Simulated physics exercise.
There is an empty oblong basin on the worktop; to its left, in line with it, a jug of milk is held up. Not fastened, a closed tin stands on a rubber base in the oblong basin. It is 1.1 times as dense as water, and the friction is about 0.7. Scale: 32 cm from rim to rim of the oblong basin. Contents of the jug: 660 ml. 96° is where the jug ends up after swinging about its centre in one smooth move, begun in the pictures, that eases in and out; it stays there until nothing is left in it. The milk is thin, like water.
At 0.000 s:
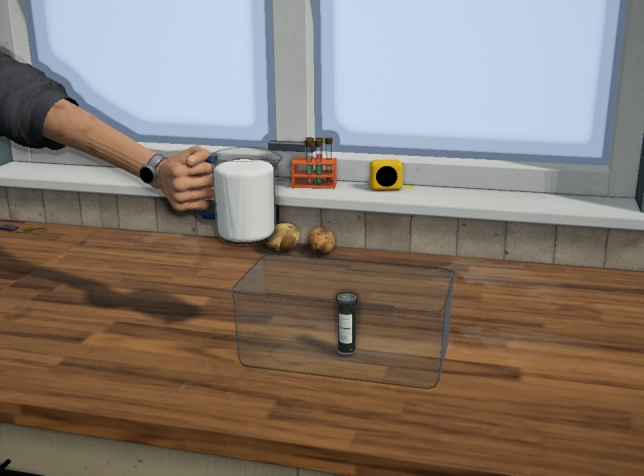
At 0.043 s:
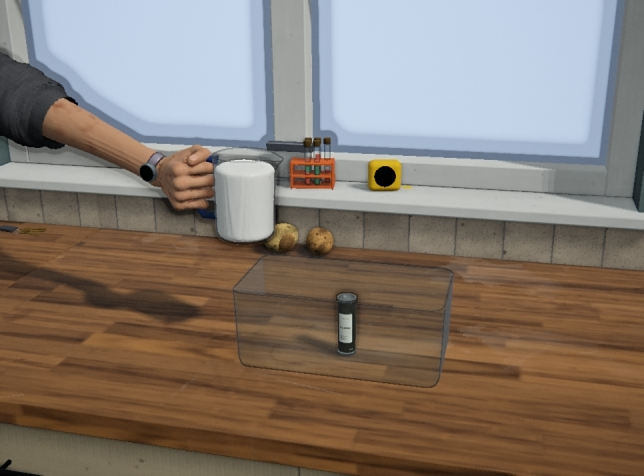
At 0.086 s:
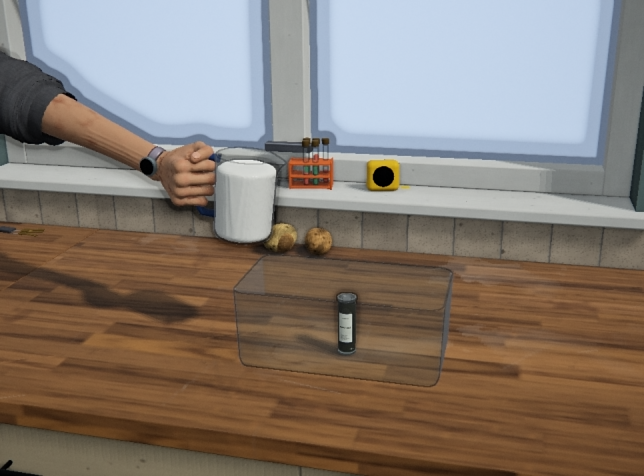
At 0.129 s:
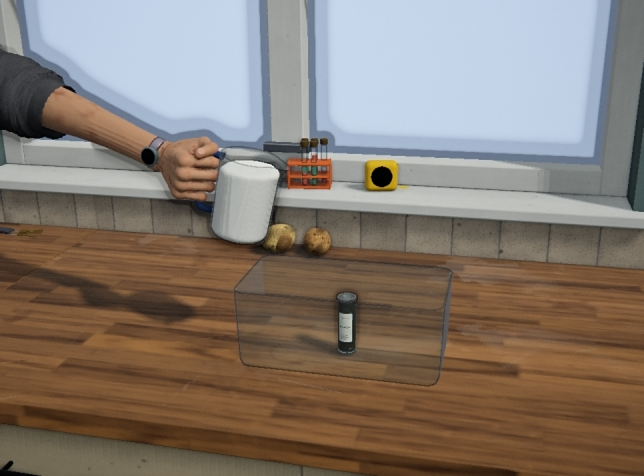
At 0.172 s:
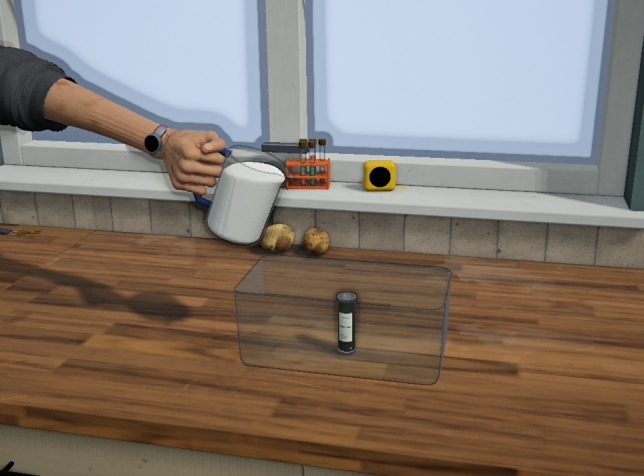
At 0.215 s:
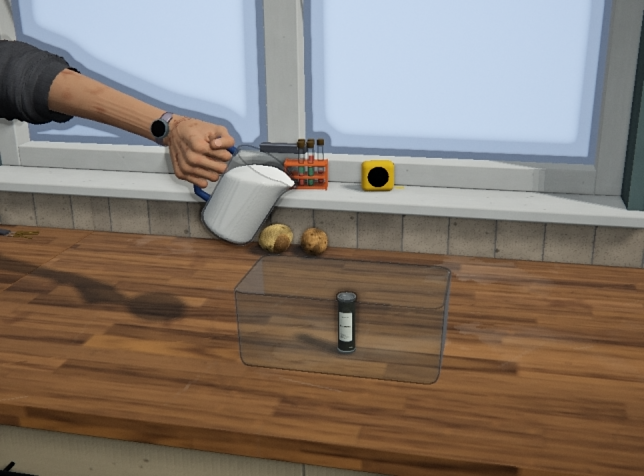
The clip shows a hand holding a white jug above a wooden worktop, left of a clear oblong basin containing a small dark tin; the hand gradually tilts the jug to the right while the tin stays still.
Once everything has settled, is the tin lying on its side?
Yes.
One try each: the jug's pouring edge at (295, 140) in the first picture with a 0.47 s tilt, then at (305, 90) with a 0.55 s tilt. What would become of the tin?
Try 1: Still standing; try 2: Still standing.
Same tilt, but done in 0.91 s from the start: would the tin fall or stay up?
Outcome - the tin comes down.
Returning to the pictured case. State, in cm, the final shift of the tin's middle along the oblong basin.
Shift of tin centre: Approx. 10.5 cm.
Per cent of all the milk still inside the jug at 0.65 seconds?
Remaining share: Approx. 32 %.
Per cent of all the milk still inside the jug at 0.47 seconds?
About 68 per cent.
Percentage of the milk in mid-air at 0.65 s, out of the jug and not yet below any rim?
Near 18 percent.
Then, 0.47 s in, the tilt is 91° and 68 per cent is still to pour; the tin stands where it began.
Then, 0.65 s in, the tilt is 96° and 31 per cent is still to pour; the tin stands 3 cm from where it began.
Then, 0.84 s in, the tilt is 96° and 12 per cent is still to pour; the tin lies on its side.
Then, 1.05 s in, the tilt is 96° and 5 per cent is still to pour; the tin lies on its side.
Finally, the tin lies on its side.
